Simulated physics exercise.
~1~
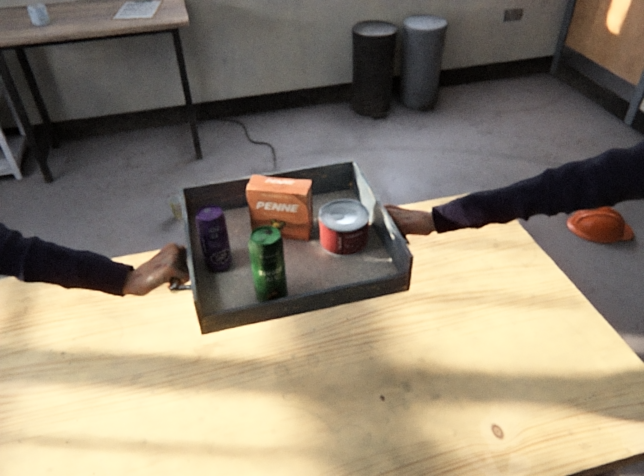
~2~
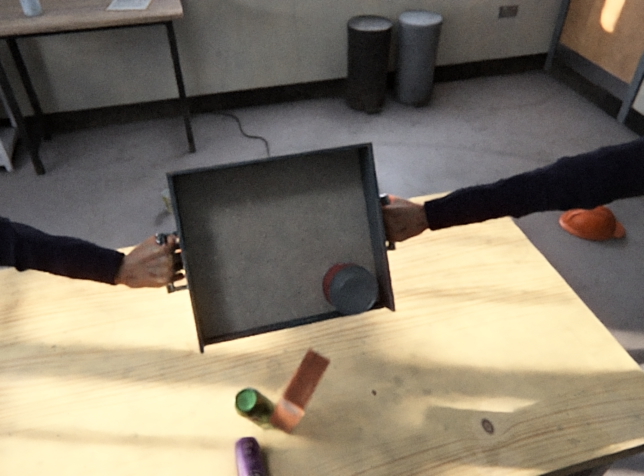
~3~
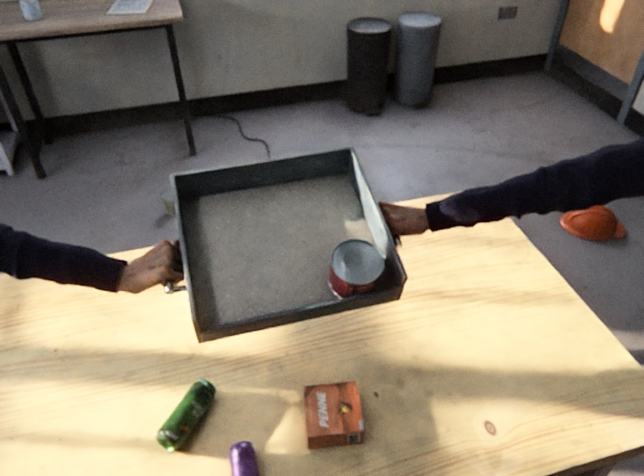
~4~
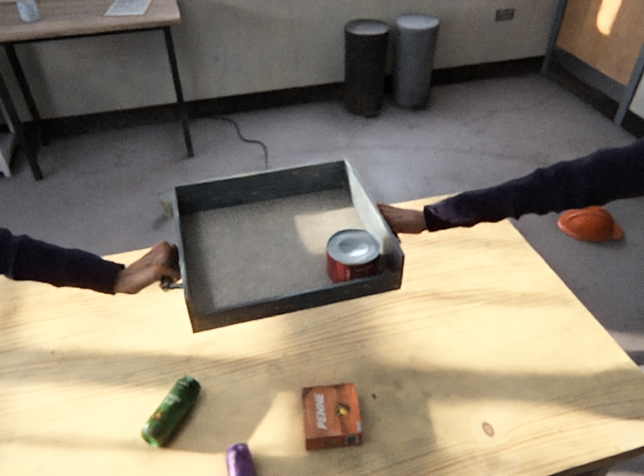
Above a wooden table, two hands tipping a crate forward, spilling two cans and an orange packet, then levelling it, red tub still inside.
